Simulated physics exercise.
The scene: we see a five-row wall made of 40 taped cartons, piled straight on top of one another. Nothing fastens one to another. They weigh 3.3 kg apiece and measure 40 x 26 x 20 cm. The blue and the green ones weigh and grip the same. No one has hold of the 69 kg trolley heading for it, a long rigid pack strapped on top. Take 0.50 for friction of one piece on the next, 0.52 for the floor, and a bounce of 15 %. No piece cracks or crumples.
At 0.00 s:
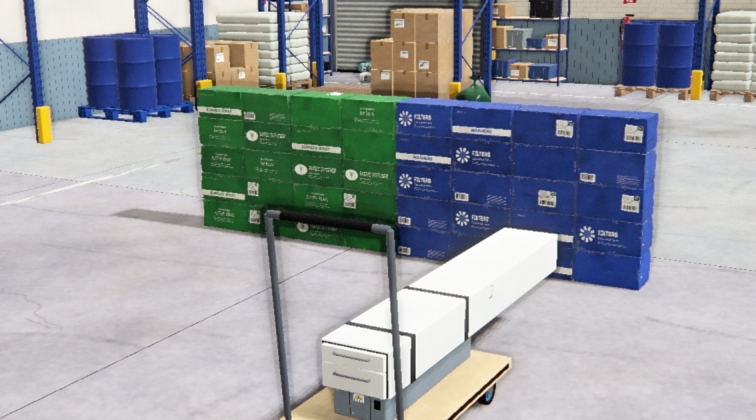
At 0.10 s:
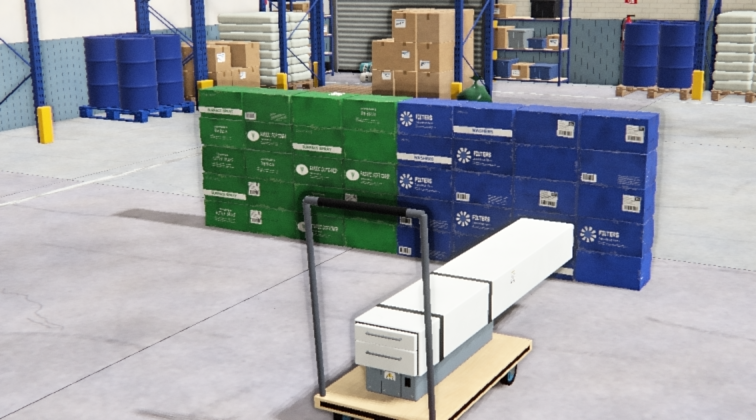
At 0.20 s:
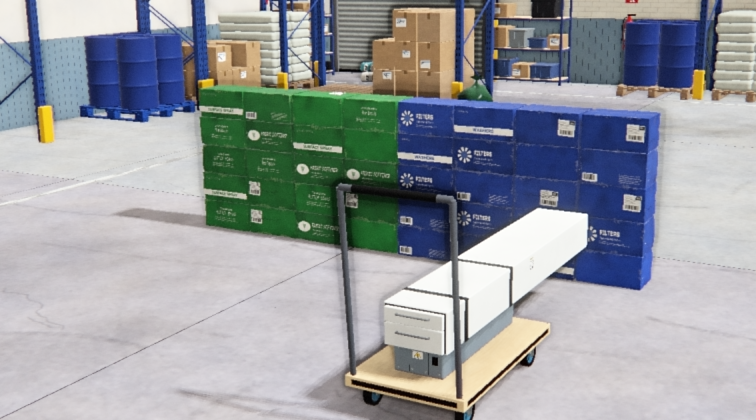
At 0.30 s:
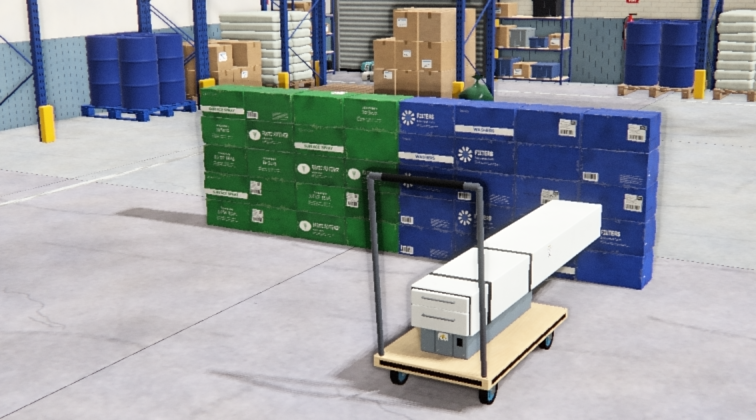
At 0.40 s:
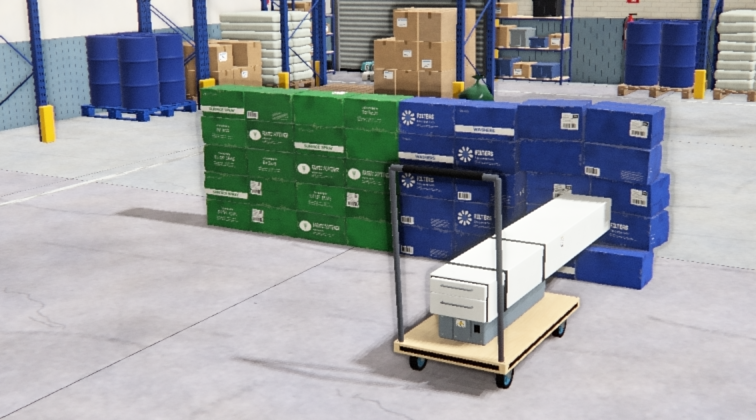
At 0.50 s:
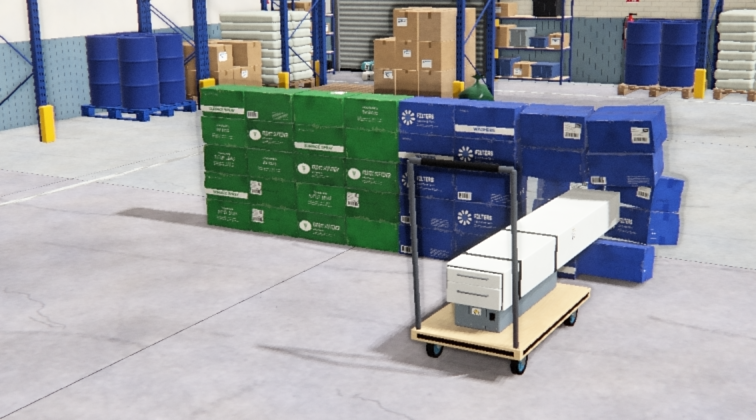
A trolley carrying a long white load rolls rightward and pushes into blue cartons, shifting several.
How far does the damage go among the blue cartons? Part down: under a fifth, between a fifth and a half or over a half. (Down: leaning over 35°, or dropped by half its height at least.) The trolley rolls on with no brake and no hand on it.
The part is between a fifth and a half.
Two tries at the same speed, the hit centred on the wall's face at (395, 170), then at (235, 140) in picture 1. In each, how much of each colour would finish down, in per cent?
Green 20 then 20, blue 20 then 0 per cent.
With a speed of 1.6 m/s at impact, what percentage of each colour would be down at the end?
In that case green 0, blue 40 per cent.
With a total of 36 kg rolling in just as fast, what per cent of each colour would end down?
In that case green 0, blue 40 per cent.
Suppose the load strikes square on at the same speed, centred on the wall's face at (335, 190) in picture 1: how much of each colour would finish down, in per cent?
In that case green 40, blue 0 per cent.
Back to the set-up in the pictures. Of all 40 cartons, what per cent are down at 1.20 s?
20 per cent by then.
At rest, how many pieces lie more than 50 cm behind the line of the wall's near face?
Roughly 8 of them.
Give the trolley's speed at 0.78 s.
About 1.5 m/s.
By 0.78 s, load 78 cm past the wall's line, still rolling; 8 of the 20 blue cartons down (8 of 40 in all colours); top blue carton tilted 43°, 25 cm lower.
By 1.20 s, load 1.26 m past the wall's line, still rolling; 8 of the 20 blue cartons down (8 of 40 in all colours); top blue carton tilted 73°, 39 cm lower.
When it is over (2.6 s), load 1.56 m past the wall's line, stopped; 8 of the 20 blue cartons down (8 of 40 in all colours); top blue carton on its side; top green carton unmoved. That is 40 per cent. In pixels of the last frame, middles, top blue carton near (574, 180), top green carton near (380, 112).
